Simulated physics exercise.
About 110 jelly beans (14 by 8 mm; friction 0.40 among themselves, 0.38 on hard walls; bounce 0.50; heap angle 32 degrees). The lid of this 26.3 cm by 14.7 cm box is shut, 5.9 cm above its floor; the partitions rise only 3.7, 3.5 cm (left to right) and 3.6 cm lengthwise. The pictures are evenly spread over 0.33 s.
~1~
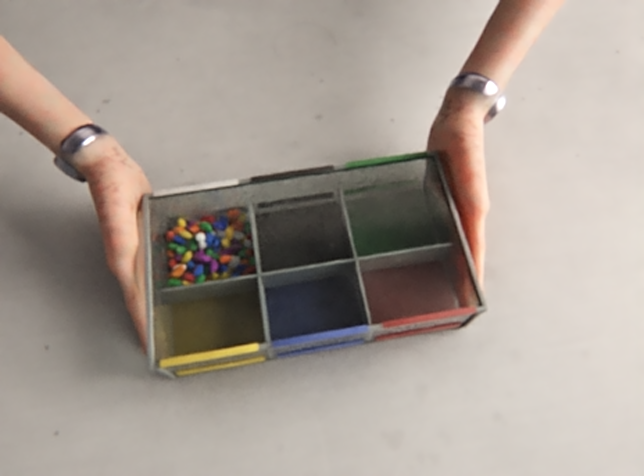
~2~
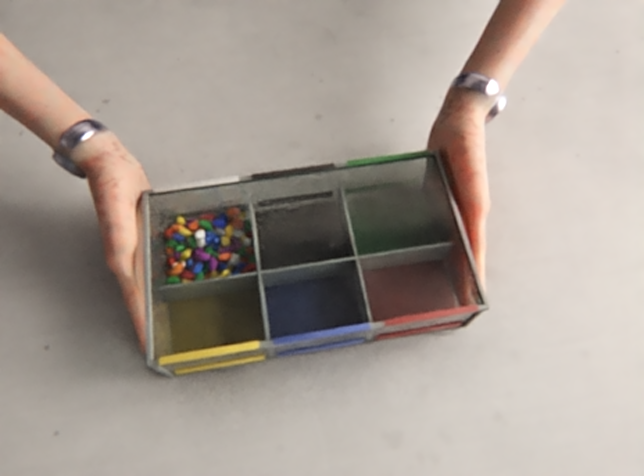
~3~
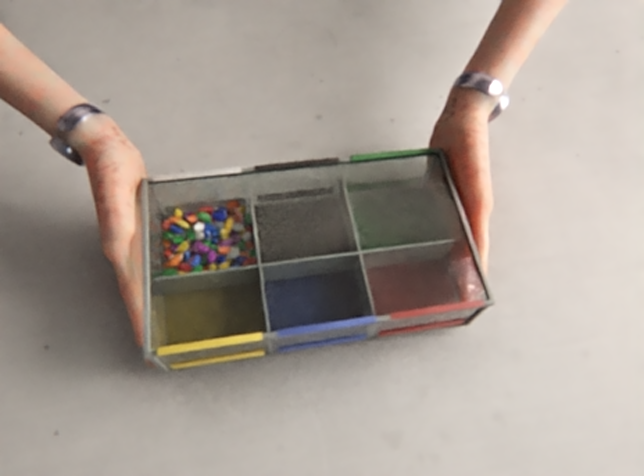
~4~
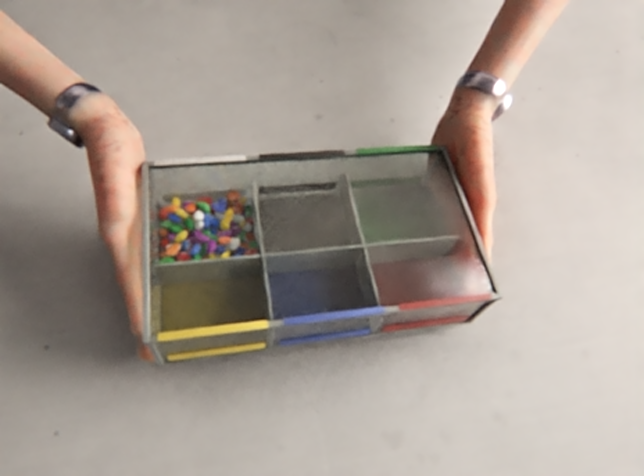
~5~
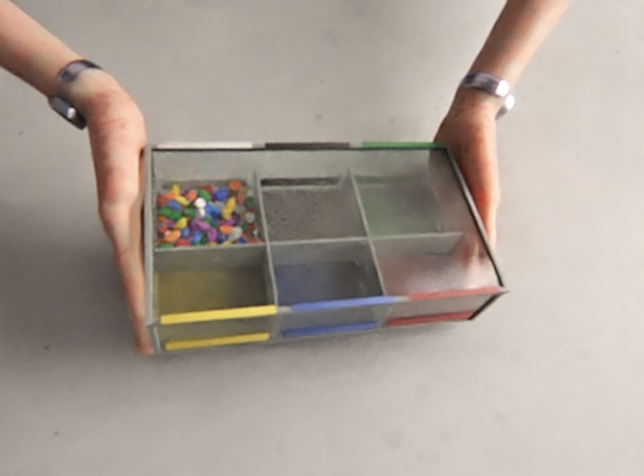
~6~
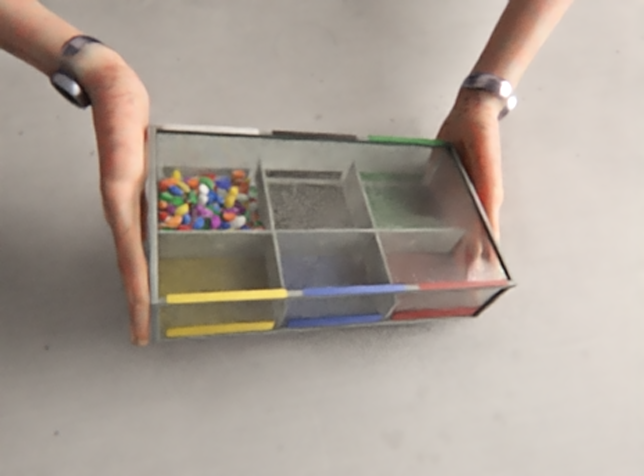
Two hands held a clear, six-section box with colorful candies in the white-marked back left section and gradually tilted it, raising the front edge while the candies stayed in their section.
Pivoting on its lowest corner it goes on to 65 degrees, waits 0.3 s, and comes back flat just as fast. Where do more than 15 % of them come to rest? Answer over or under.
Red: Under, blue: Under, green: Under, yellow: Under, white: Over, black: Under.
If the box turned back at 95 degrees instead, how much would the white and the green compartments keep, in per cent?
Then: White 40, green 50.
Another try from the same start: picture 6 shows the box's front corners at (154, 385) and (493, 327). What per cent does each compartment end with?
Red 0, blue 5, green 0, yellow 5, white 90, black 0.
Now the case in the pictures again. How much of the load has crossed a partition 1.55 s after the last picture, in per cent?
Roughly 10 per cent.
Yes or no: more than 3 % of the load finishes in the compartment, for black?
Black yes.
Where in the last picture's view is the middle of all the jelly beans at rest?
Near (234, 240).
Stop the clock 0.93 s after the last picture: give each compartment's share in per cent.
Red 0; blue 0; green 0; yellow 0; white 95; black 5.
Then, 0.93 s after the last picture, tilt 65 degrees; white 95 %, black 5 %.
Then, 1.55 s after the last picture, tilt 32 degrees; white 90 %, black 5 %.
Then, 2.20 s after the last picture, tilt 0 degrees; white 90 %, black 5 %.
In the end, red 0 %, blue 0 %, green 0 %, yellow 0 %, white 90 %, black 5 %.
